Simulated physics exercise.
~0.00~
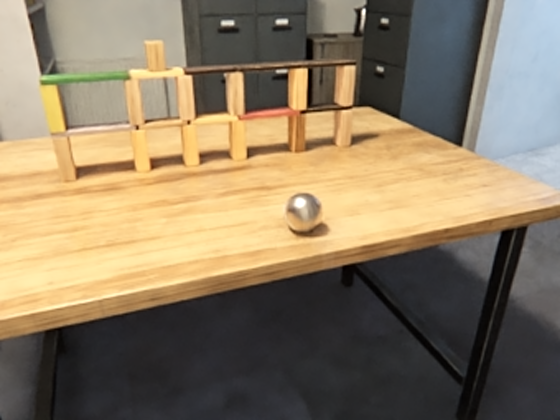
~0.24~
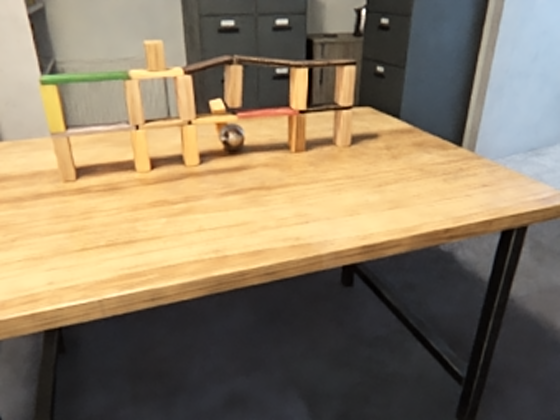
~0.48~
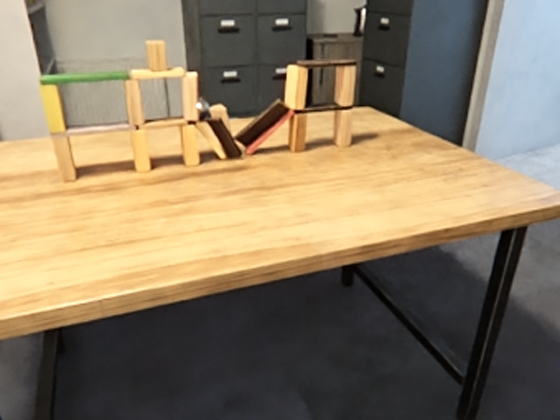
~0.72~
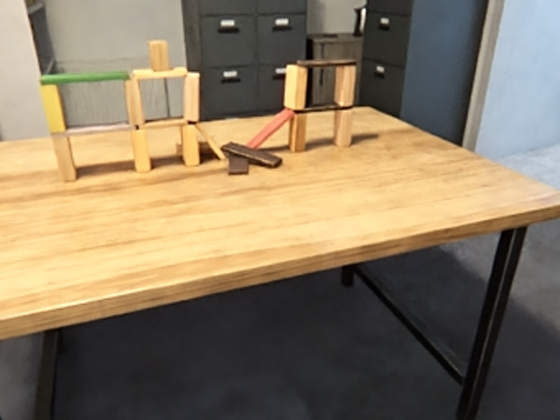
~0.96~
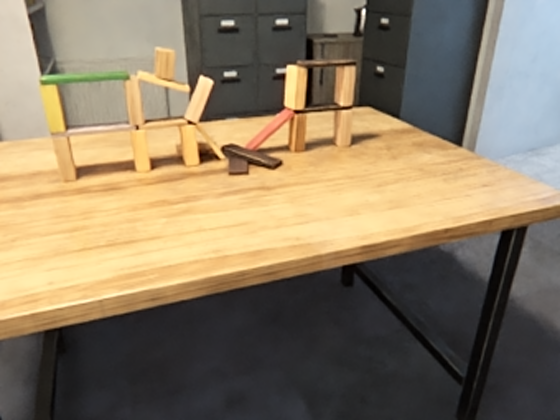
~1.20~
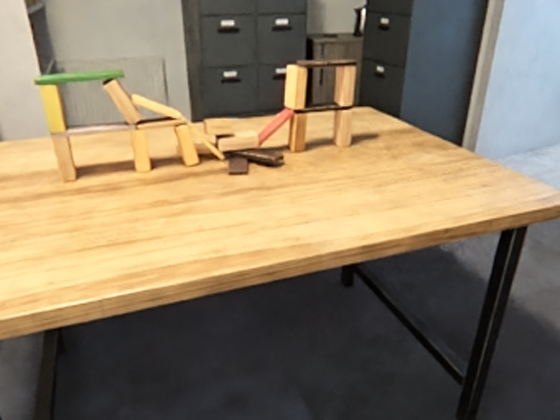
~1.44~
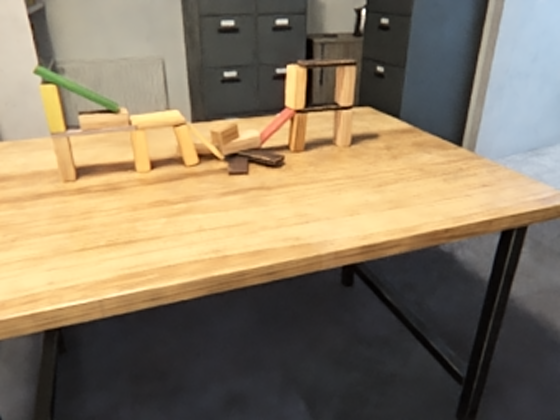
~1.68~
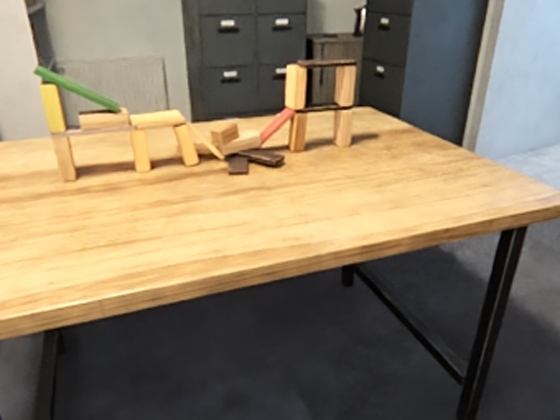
Steel ball rolling into a two-storey block structure on a wooden table, collapsing its middle and leaving the green plank slanting.
